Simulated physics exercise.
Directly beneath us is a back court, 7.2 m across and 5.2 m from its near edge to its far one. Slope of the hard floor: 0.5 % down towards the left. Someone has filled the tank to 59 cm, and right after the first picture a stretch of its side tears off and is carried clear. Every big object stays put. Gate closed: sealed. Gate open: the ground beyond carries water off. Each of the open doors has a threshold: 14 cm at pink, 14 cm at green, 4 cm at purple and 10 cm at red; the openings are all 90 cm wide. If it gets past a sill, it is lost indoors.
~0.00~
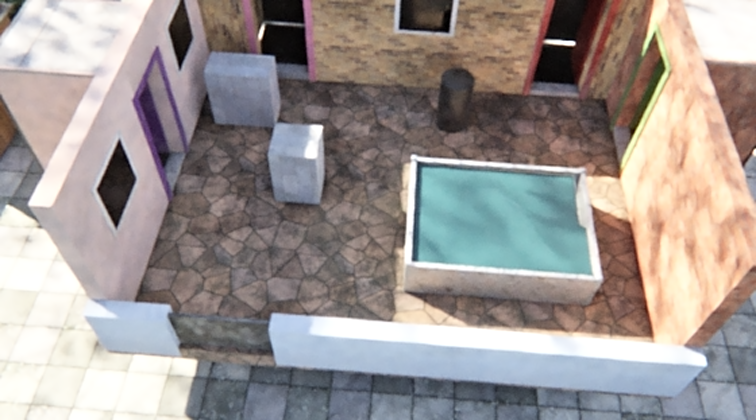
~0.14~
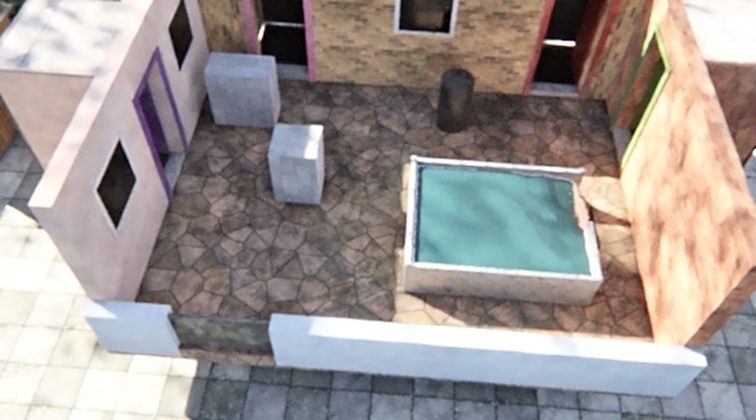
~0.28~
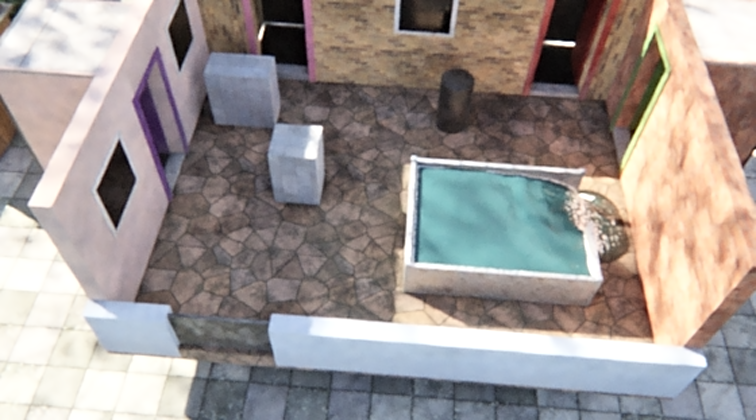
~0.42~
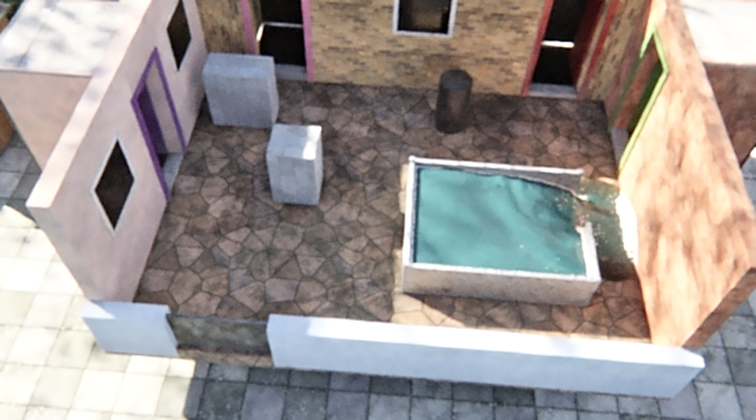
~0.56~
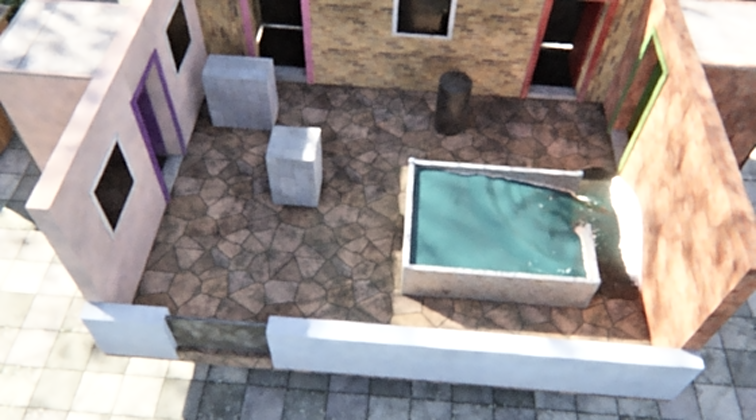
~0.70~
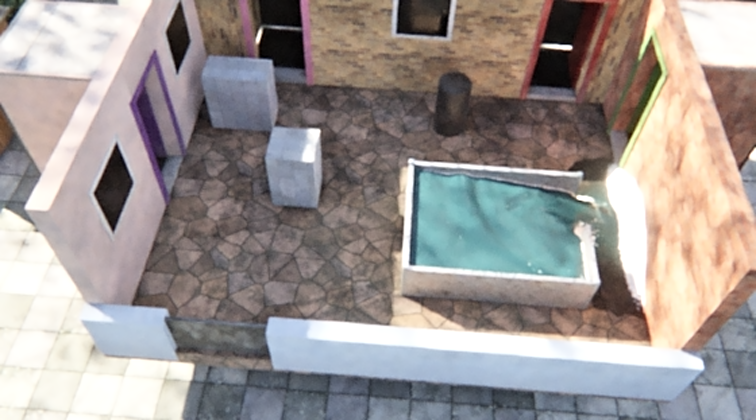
Water pouring through a gap in the right side of a raised tank and spreading along the foot of a courtyard wall.
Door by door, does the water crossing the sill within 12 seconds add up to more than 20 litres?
Result: Pink door: Below the cap; green door: Below the cap; purple door: Above the cap; red door: Above the cap.
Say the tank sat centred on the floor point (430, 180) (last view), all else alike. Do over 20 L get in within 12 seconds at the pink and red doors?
So the pink door keeps within it and the red door tops the limit.
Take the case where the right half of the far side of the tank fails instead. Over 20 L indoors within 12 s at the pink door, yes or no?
Pink: Falls short.
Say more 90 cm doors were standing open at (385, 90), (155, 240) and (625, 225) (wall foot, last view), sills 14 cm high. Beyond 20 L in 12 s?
Door 1: Lower; door 2: Lower; door 3: Higher.
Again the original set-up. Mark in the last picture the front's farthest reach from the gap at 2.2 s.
That lands around (455, 94) in the last picture.
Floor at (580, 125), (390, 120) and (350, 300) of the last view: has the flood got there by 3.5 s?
Listed in sequence, the spots are drenched, drenched and drenched.
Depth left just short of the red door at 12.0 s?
Depth: ~ 7.5 cm.
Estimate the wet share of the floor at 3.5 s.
Near 40 per cent is wet.
After 1.4 s water covers 15 % of the floor and is deepest (47 cm) near (616, 221); pink door not reached, green door 14 cm at the sill, 0 L in, purple door not reached, red door not reached.
After 2.2 s water covers 20 % of the floor and is deepest (42 cm) near (618, 231); pink door not reached, green door 14 cm at the sill, 1 L in, purple door not reached, red door 23 cm at the sill, 28 L in.
After 3.5 s water covers 40 % of the floor and is deepest (29 cm) near (618, 231); pink door not reached, green door 11 cm at the sill, 2 L in, purple door not reached, red door 22 cm at the sill, 111 L in.
After 7.0 s water covers 85 % of the floor and is deepest (17 cm) near (618, 231); pink door 3 cm at the sill, 0 L in, green door 6 cm at the sill, 2 L in, purple door 9 cm at the sill, 1 L in, red door 14 cm at the sill, 199 L in.
After 12.0 s water covers 100 % of the floor and is deepest (11 cm) near (198, 119); pink door 11 cm at the sill, 0 L in, green door 4 cm at the sill, 2 L in, purple door 9 cm at the sill, 55 L in, red door 8 cm at the sill, 209 L in.
